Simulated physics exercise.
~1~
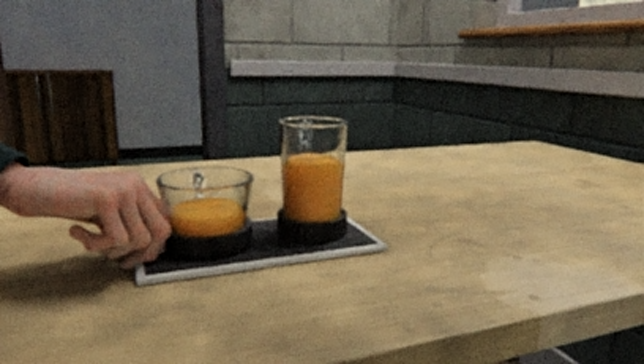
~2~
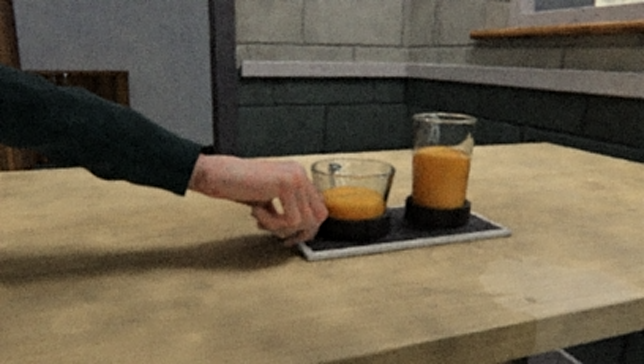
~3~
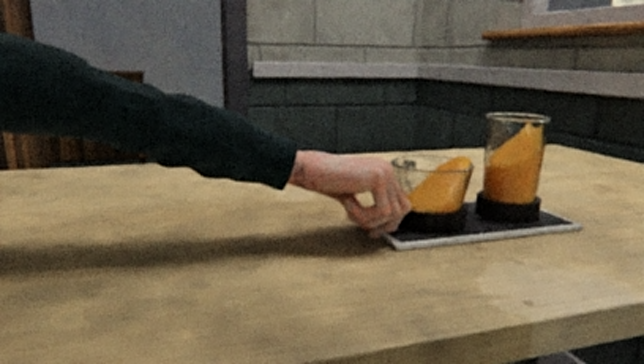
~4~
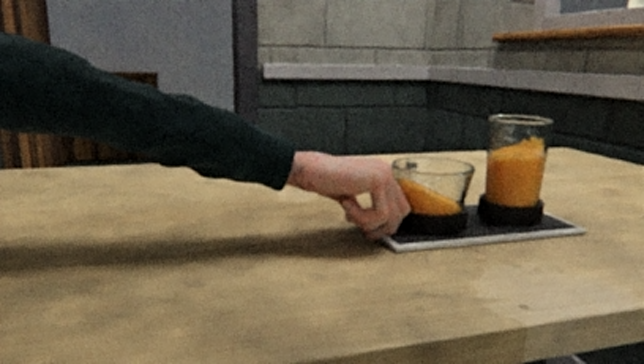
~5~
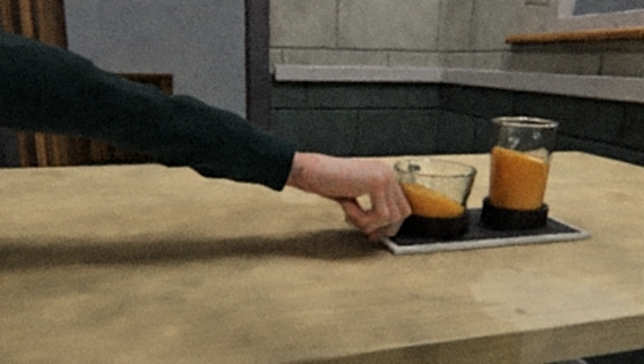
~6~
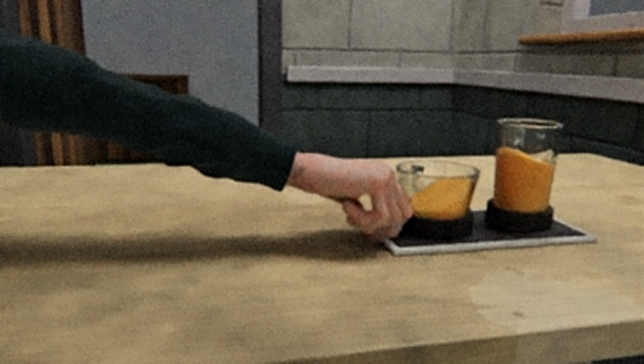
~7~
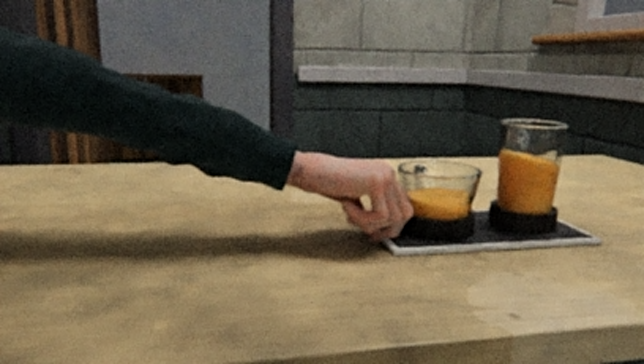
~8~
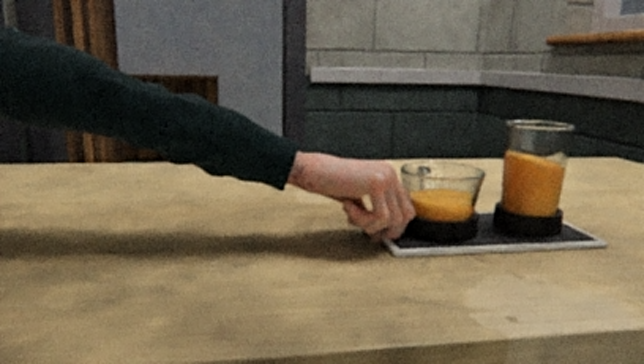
Two clear glass vessels of orange juice, a wide teacup on the left and a slim glass on the right, stand in black holders on a dark, pale-rimmed tray. The tray rests on a light wooden table before a grey block wall, seen from slightly above as the view drifts gently sideways. A hand in a dark green sleeve moves the tray steadily to the right, then it stops abruptly. The juice surges steeply up the right sides, then swings back to the left. It rocks more gently and settles nearly level, with both vessels upright and the hand still at the tray.
